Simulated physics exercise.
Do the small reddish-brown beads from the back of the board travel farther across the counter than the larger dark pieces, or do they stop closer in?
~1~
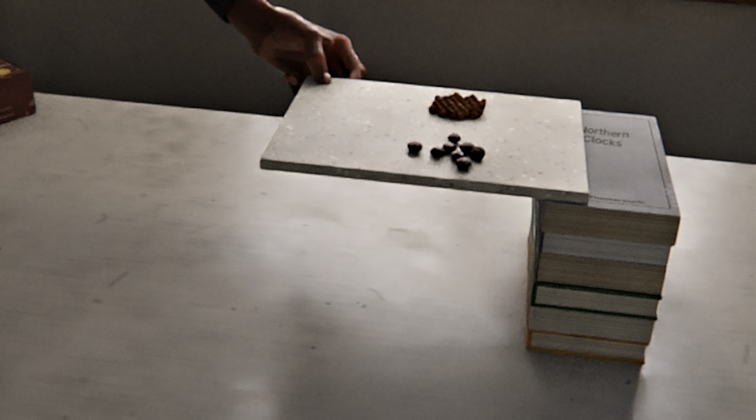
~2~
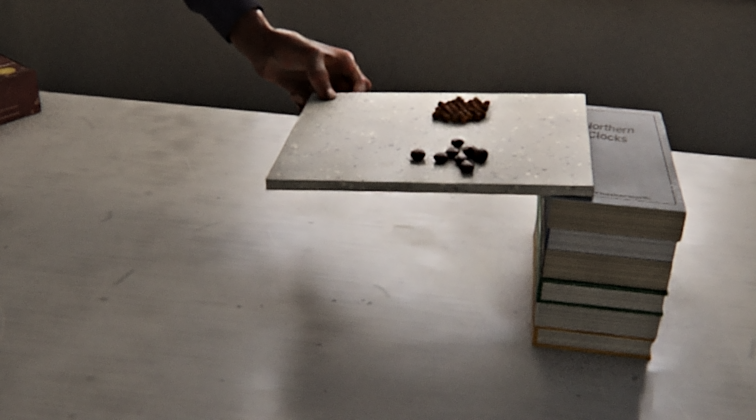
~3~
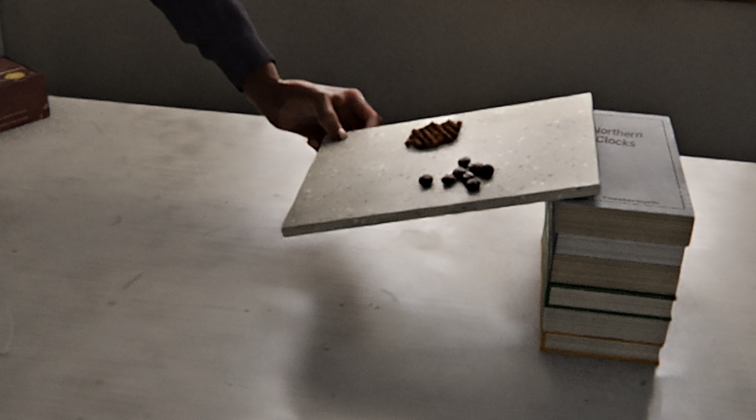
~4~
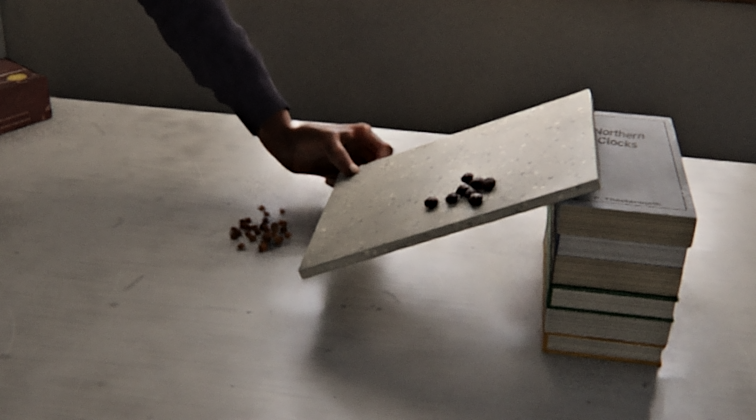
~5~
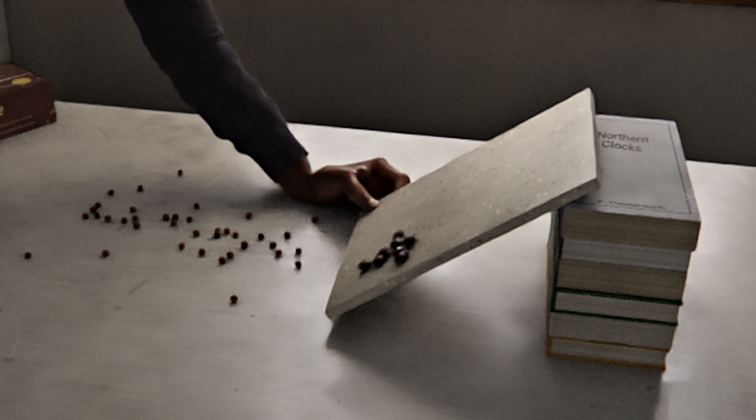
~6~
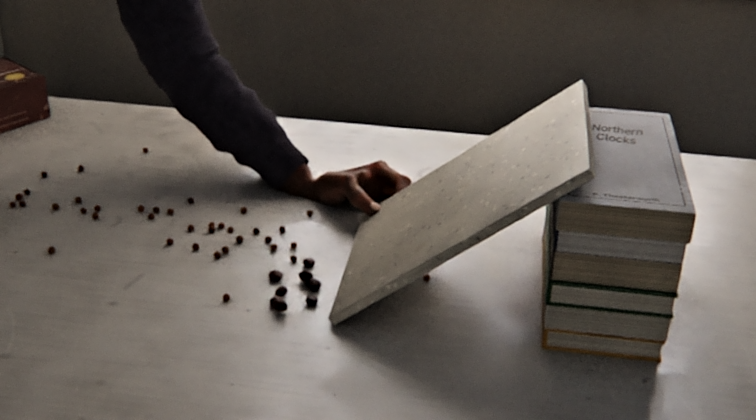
The small reddish-brown beads travel farther, scattering widely to the left. The larger dark pieces mostly stop near the foot of the board.
On a pale counter, a hand lowering one end of a board, reddish-brown beads scattering far left, larger dark pieces stopping near its foot.
